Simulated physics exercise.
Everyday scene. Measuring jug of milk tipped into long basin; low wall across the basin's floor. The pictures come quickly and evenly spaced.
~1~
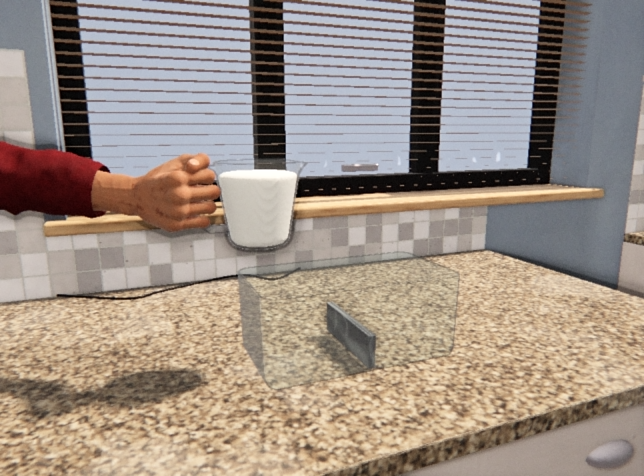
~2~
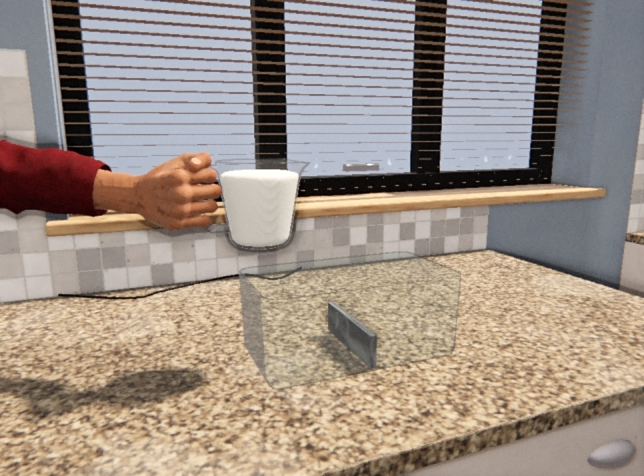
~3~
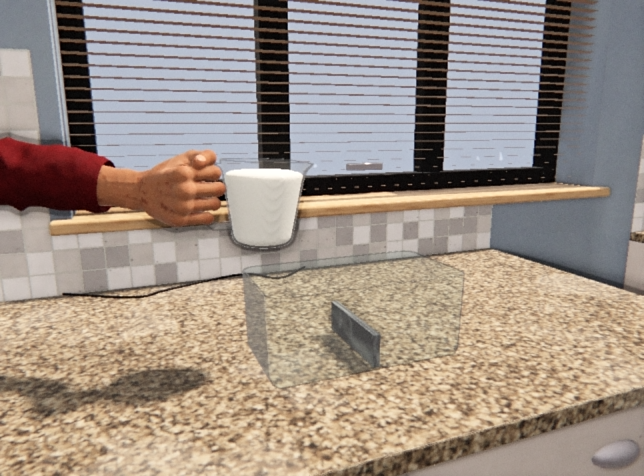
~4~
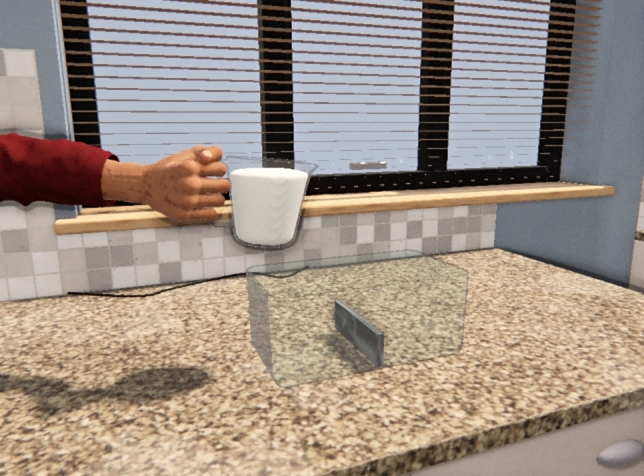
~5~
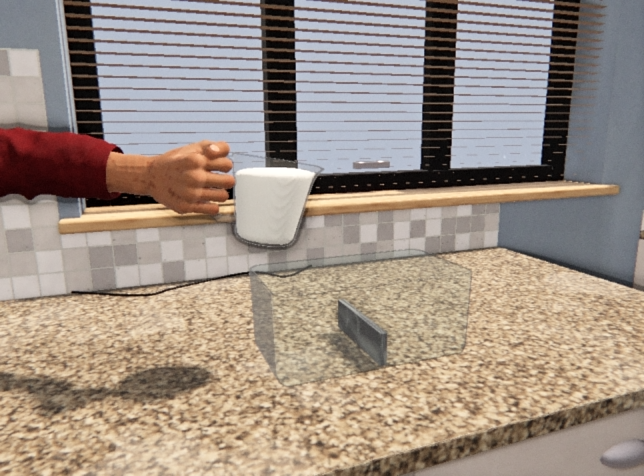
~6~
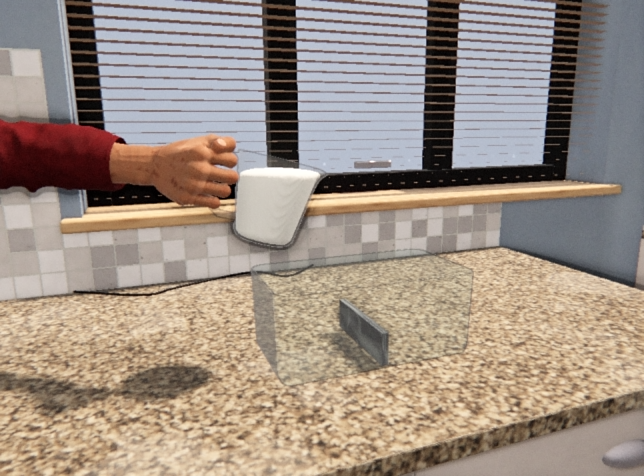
On a speckled kitchen counter by a window, a red-sleeved arm held a clear jug of milk above a long glass basin with a low wall inside, and slowly tilted it to the right.
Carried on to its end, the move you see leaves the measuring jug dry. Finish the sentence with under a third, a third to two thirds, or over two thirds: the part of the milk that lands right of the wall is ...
It is a third to two thirds.
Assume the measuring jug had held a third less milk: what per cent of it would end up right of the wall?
15 %.
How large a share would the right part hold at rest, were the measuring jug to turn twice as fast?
I'd say close to 25 %.
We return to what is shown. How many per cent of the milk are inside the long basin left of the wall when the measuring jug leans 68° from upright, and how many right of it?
5 percent or so left, 10 percent or so right.
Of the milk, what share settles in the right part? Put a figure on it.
Share: Roughly 45 %.
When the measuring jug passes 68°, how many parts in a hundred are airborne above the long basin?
Roughly 20 %.
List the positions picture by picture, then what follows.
Tilt 0°; pouring edge (307, 162); surface from (218, 175) to (295, 173); the long basin's rim runs from (249, 285) to (432, 263); the wall's top is at (349, 318), in the first picture.
Tilt 1°; pouring edge (309, 162); surface from (220, 175) to (296, 173), in the second picture.
Tilt 3°; pouring edge (313, 163); surface from (224, 174) to (300, 172), in the third picture.
Tilt 6°; pouring edge (319, 165); surface from (230, 173) to (305, 172), in the fourth picture.
Tilt 10°; pouring edge (324, 168); surface from (235, 173) to (312, 172), in the fifth picture.
Tilt 15°; pouring edge (328, 173); surface from (240, 174) to (319, 173), in the sixth picture.
A moment on, the measuring jug is tipped part way and 68 per cent is still to pour, 3 is left of the wall and 12 right of it.
Next, the measuring jug is tipped on its side and 14 per cent is still to pour, 33 is left of the wall and 43 right of it.
Then the measuring jug is tipped right over and 0 per cent is still to pour, 55 is left of the wall and 44 right of it.
Later the measuring jug is tipped right over and 0 per cent is still to pour, 55 is left of the wall and 44 right of it.
In the end 55 per cent lies left of the wall, 44 right of it and 1 outside.
